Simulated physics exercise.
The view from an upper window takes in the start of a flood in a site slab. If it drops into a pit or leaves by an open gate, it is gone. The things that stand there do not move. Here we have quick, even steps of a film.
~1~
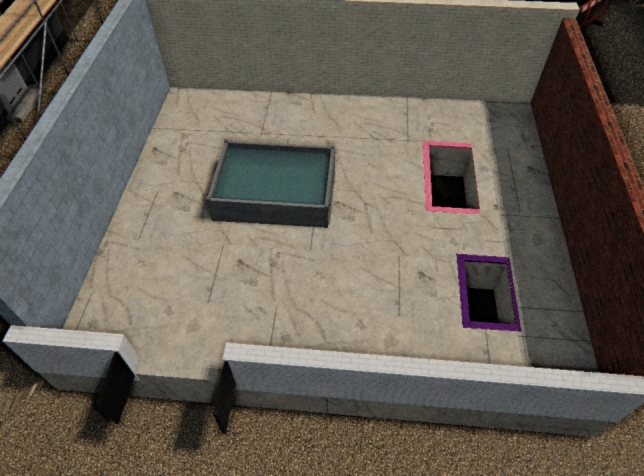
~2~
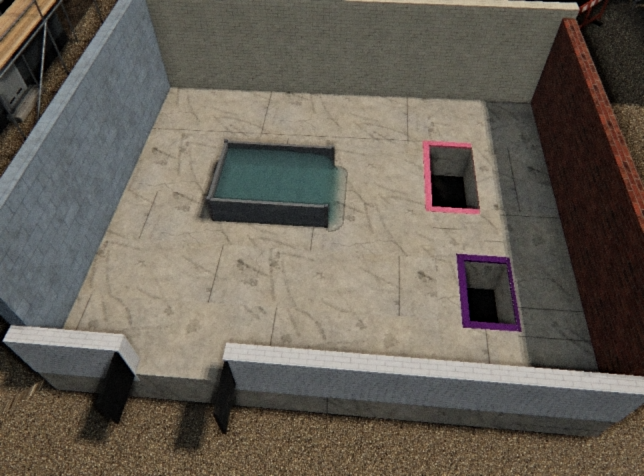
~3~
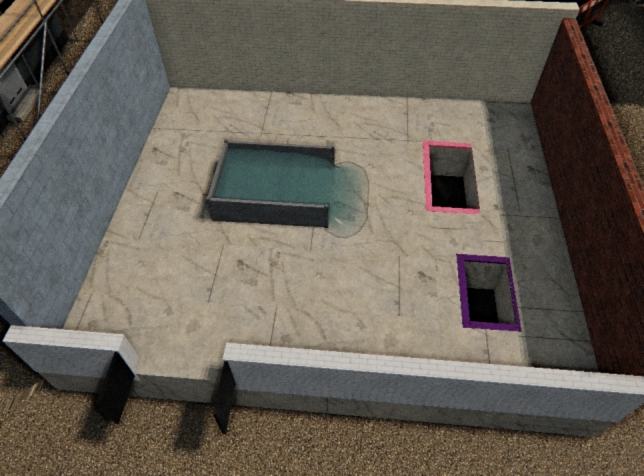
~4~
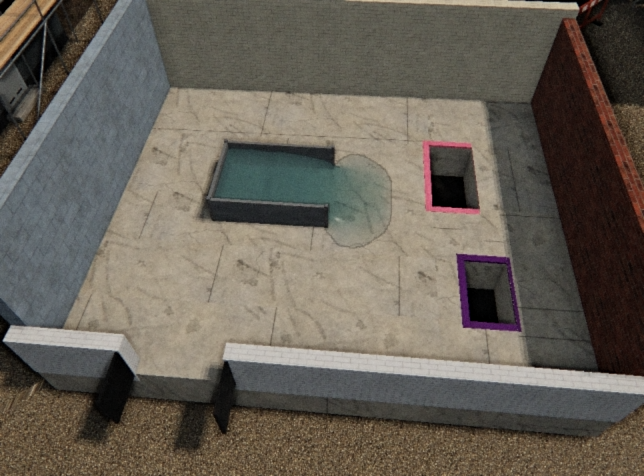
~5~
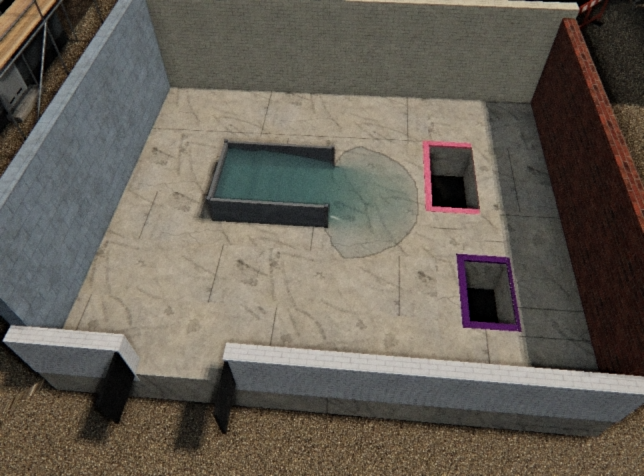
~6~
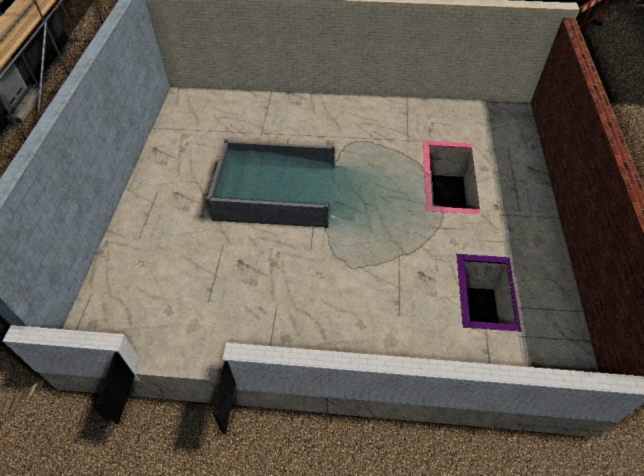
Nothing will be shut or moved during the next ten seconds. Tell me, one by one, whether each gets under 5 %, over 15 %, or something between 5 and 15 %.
Outcome: The gate will get a thin slice beneath five per cent, the purple pit will get a big slice beyond fifteen per cent, the pink pit will get a big slice beyond fifteen per cent.
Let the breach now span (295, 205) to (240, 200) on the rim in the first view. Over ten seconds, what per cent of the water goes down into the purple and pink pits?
Near enough: Purple 8 percent, pink 2 percent.
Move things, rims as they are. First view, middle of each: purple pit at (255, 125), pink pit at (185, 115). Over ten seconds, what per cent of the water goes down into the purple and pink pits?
Purple share 6%, pink share 2%.
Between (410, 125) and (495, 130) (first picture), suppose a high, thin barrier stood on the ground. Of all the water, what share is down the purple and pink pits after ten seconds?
The purple pit takes 15 per cent and the pink pit 45 per cent.
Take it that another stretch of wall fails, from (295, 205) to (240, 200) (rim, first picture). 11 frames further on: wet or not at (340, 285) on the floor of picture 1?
Submerged.
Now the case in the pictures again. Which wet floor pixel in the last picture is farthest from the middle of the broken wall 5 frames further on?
The farthest wet spot is near (531, 231).
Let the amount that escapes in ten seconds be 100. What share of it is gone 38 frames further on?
About 80 %.
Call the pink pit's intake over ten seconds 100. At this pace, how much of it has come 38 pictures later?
Some 85 per cent.
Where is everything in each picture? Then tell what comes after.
The first picture shows the water tank at (274, 175) is whole and still.
In the second picture, the front is at (333, 227), out from the gap at (328, 190).
In the third picture, the front is at (346, 233), out from the gap at (328, 191).
In the fourth picture, water pours out at (328, 192) and has run to (374, 235).
In the fifth picture, water pours out at (328, 192) and has run to (412, 219).
In the sixth picture, water pours out at (328, 192) and has run to (439, 210).
A moment on, water covers 15 % of the floor; the gate 0 %, the purple pit 0 %, the pink pit 6 %.
Next, water covers 25 % of the floor; the gate 0 %, the purple pit 3 %, the pink pit 16 %.
Then, water covers 30 % of the floor; the gate 0 %, the purple pit 8 %, the pink pit 28 %.
Later, water covers 35 % of the floor; the gate 0 %, the purple pit 13 %, the pink pit 35 %.
In the end, water covers 35 % of the floor; the gate 0 %, the purple pit 17 %, the pink pit 42 %.
